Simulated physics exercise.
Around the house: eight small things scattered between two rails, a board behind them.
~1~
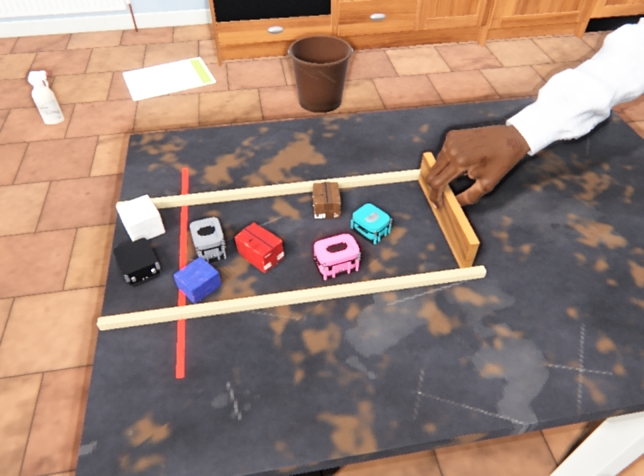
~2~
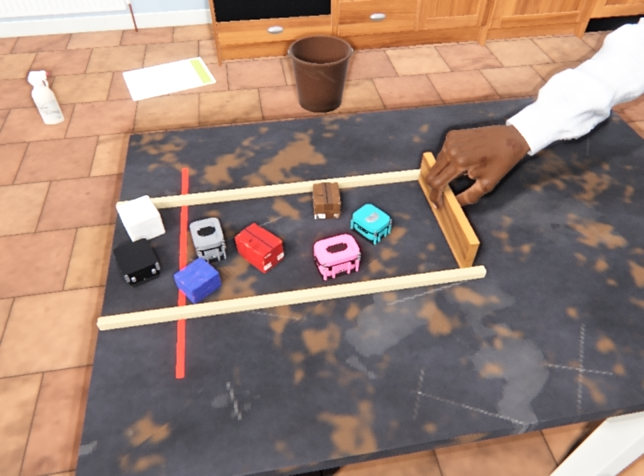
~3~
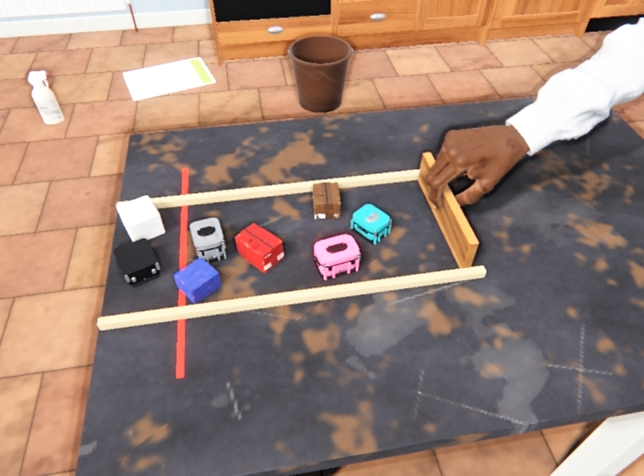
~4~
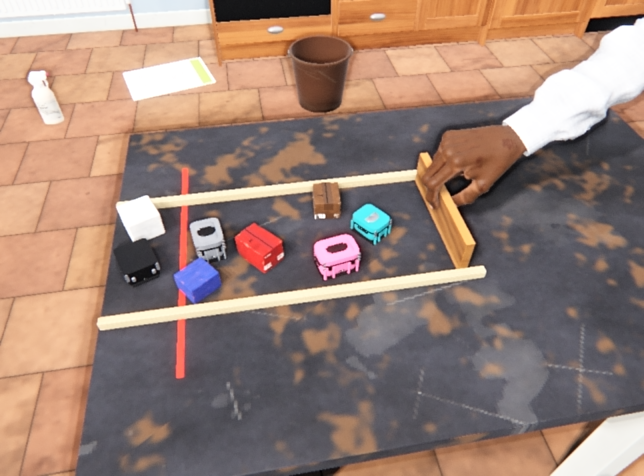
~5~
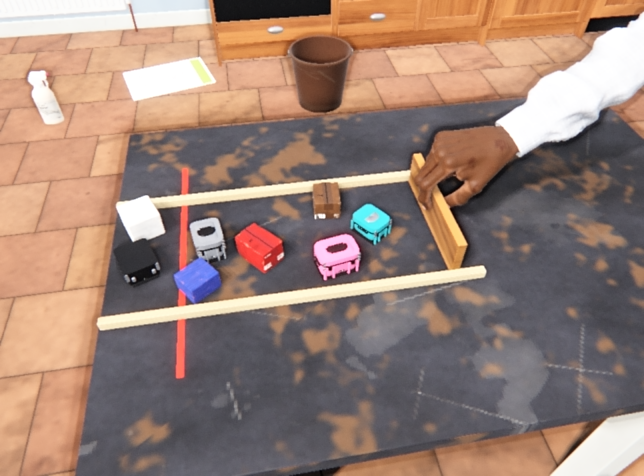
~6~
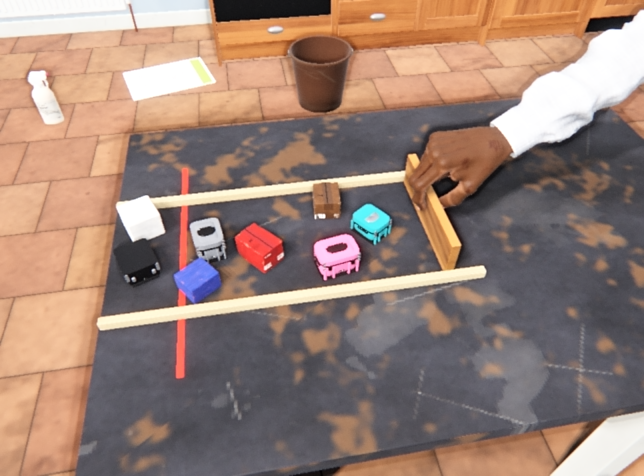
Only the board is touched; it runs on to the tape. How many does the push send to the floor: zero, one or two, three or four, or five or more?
The number that fall off is one or two.
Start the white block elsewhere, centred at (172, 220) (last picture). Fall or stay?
From there it stays on.
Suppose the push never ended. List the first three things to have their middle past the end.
In order: The black case, the grey case, the blue block.
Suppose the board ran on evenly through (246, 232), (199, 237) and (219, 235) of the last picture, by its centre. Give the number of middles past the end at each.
The counts: 0, 1 and 0.
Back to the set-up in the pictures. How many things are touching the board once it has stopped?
In contact: 3.
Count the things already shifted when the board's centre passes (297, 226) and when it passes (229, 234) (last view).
At the one place 4, at the other 7.
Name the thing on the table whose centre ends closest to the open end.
The grey case.
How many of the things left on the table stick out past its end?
1 of them.
A little later, none off yet; white block at rest near (141, 220); black case at rest near (138, 263); blue block at rest near (198, 280).
When it is over, the number that fall off is one or two; down, black case.
